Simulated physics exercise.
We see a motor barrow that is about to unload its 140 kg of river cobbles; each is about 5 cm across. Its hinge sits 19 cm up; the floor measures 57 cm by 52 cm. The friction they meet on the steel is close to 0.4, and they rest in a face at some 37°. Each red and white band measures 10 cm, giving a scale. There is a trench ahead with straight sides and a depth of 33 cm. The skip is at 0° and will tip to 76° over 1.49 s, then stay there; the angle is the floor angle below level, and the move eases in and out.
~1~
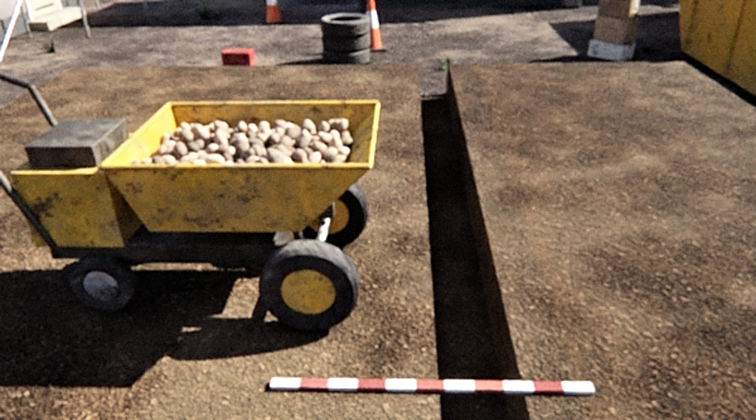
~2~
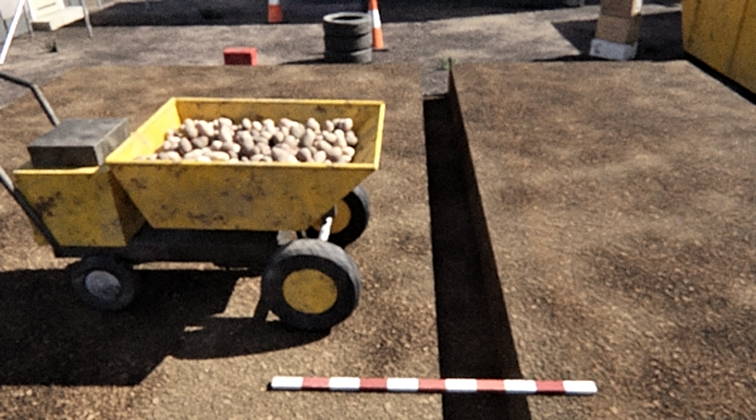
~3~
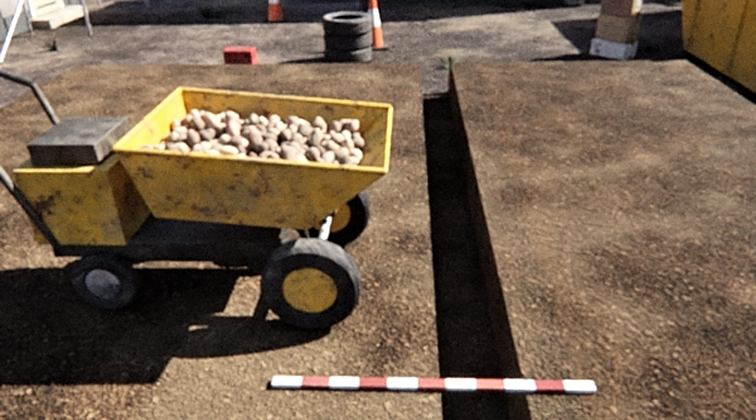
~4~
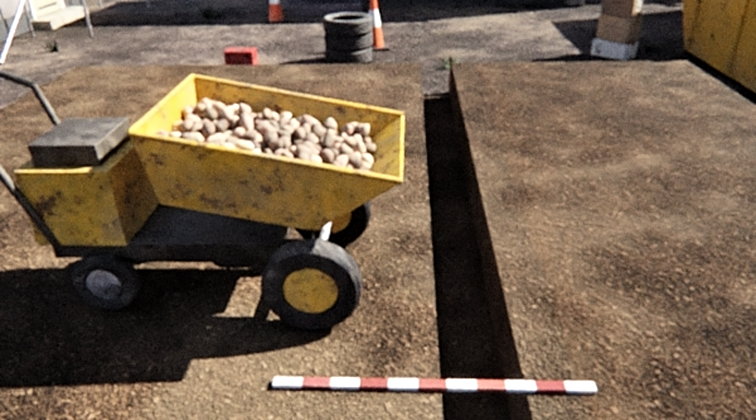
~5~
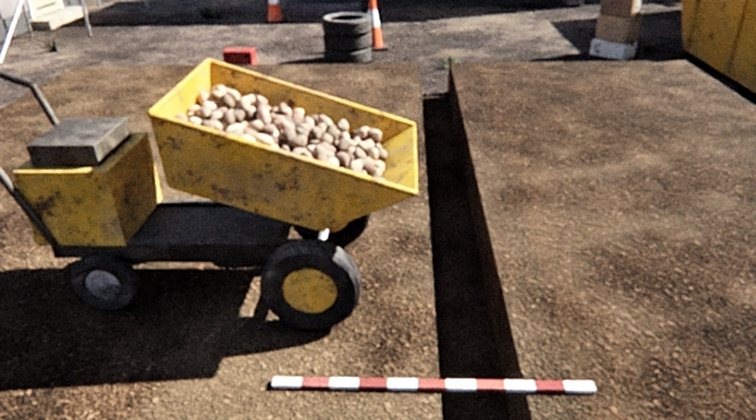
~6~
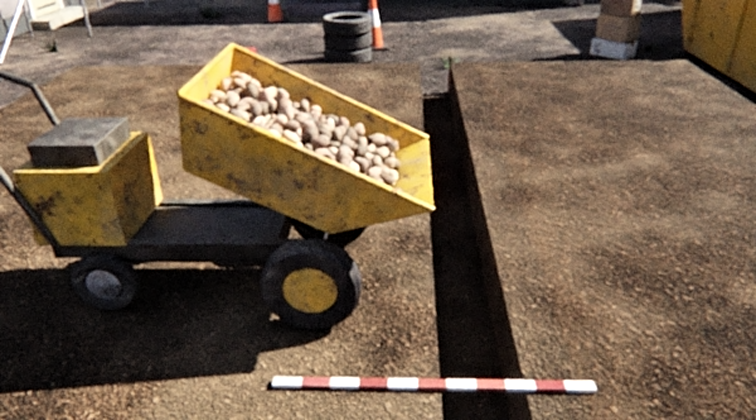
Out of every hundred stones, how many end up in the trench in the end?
Around 70 in every hundred.
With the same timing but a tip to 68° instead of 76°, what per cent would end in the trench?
In that case near 65 per cent.
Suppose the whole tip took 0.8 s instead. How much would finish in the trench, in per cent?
Roughly 65% would finish there.
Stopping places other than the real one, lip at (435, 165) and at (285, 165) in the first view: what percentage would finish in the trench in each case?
It comes to about 0 and 60 in a hundred.
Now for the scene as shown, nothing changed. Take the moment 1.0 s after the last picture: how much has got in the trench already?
Some 45 per cent of the load by that point.
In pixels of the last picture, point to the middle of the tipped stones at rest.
I'd point to around (481, 318).
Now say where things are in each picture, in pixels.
The first picture shows lip at (370, 167), floor tilted 0°, highest stones at (248, 133).
The second picture shows lip at (376, 168), floor tilted 1°, highest stones at (241, 131).
In the third picture, the skip is at 5°, its lip at (386, 172); the top of the load is at (216, 123).
In the fourth picture, the skip is at 11°, its lip at (401, 181); the top of the load is at (214, 112).
The fifth picture shows lip at (417, 194), floor tilted 19°, highest stones at (217, 101).
The sixth picture shows lip at (433, 210), floor tilted 27°, highest stones at (233, 86).
Then, 0.5 s after the last picture the floor is at 64°, 100 % in the skip; the foremost stones are at (477, 246).
Then, 1.0 s after the last picture the floor is at 76°, 32 % in the skip, 43 % in the trench, 25 % past the trench; the foremost stones are at (610, 280).
Then, 1.3 s after the last picture the floor is at 76°, 5 % in the skip, 64 % in the trench, 30 % past the trench; the foremost stones are at (682, 272).
Then, 3.3 s after the last picture the floor is at 76°, 0 % in the skip, 70 % in the trench, 30 % past the trench; the foremost stones are at (717, 275).
